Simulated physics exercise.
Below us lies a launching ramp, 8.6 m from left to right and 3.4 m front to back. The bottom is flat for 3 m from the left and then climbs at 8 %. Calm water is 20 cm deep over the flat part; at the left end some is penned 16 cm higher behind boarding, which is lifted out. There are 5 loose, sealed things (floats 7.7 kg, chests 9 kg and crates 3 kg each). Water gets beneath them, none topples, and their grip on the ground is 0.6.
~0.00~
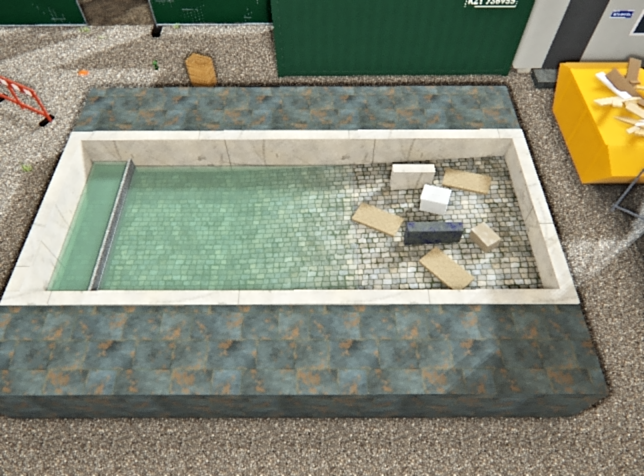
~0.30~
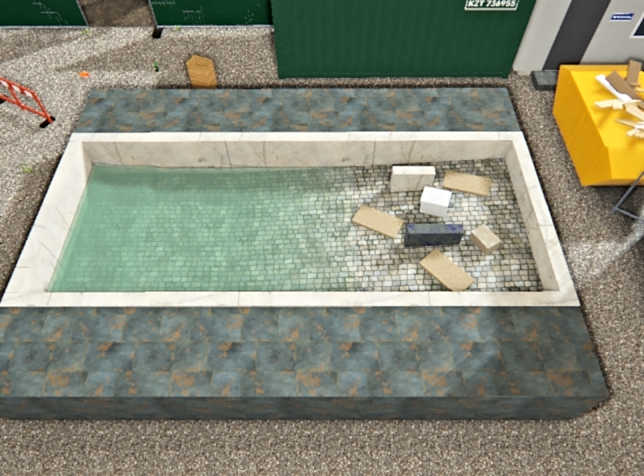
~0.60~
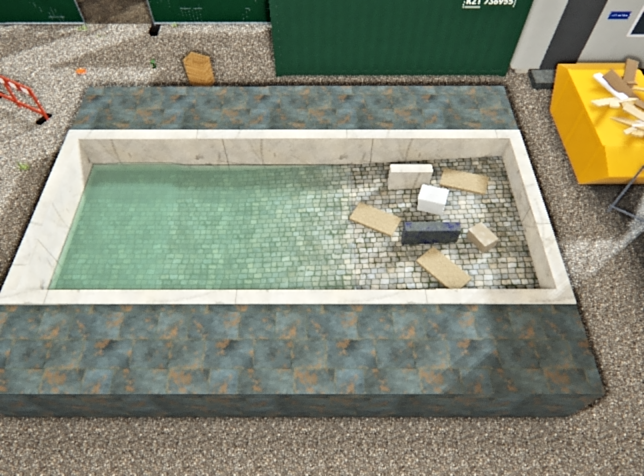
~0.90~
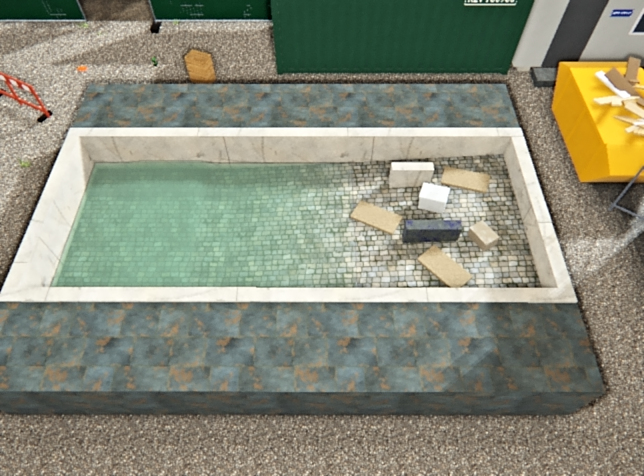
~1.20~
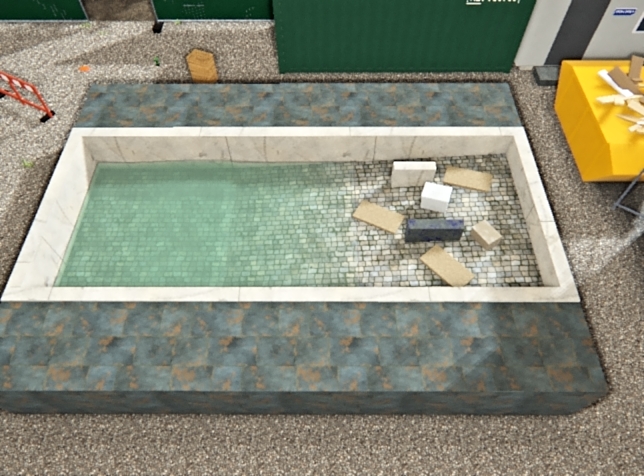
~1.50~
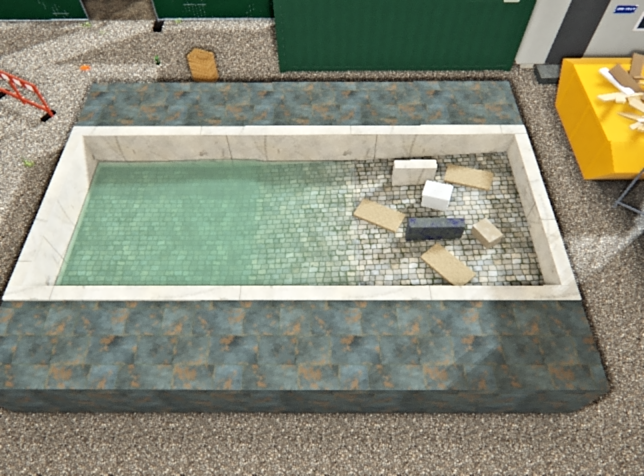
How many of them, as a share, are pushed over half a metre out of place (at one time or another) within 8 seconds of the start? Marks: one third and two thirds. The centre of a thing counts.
It is less than a third.
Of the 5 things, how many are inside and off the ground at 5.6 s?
At that moment 1.
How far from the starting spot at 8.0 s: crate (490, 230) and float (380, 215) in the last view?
In that order: 0 cm, 200 cm.
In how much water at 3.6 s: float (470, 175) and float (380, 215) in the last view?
Roughly 0 and 4 cm.
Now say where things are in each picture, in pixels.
In the first picture, a float at (447, 269), on the bottom; a chest at (437, 194), on the bottom; 18.2 m2 under water; 0 of 5 have shifted.
In the second picture, a float at (447, 271) rests on the ground; a chest at (438, 196), on the bottom; water covers 18.2 m2; 0 of 5 have shifted.
In the third picture, a float at (444, 269) rests on the ground; a chest at (435, 194) rests on the ground; 18.2 m2 under water; 0 of 5 have shifted.
In the fourth picture, a float at (445, 267) rests on the ground; a chest at (436, 192) rests on the ground; water covers 18.2 m2; 0 of 5 have shifted.
In the fifth picture, a float at (447, 267), on the bottom; a chest at (438, 192) rests on the ground; 18.2 m2 under water; 0 of 5 have shifted.
In the sixth picture, a float at (448, 265) rests on the ground; a chest at (439, 190) rests on the ground; 18.2 m2 under water; 0 of 5 have shifted.
After 2.1 s 0 of 5 are over 50 cm from their spots; 0 afloat.
After 3.6 s 0 of 5 are over 50 cm from their spots; 0 afloat.
After 5.6 s 1 of 5 are over 50 cm from their spots; 1 afloat.
After 8.0 s 1 of 5 are over 50 cm from their spots, and 1 have been at some point; 1 afloat.
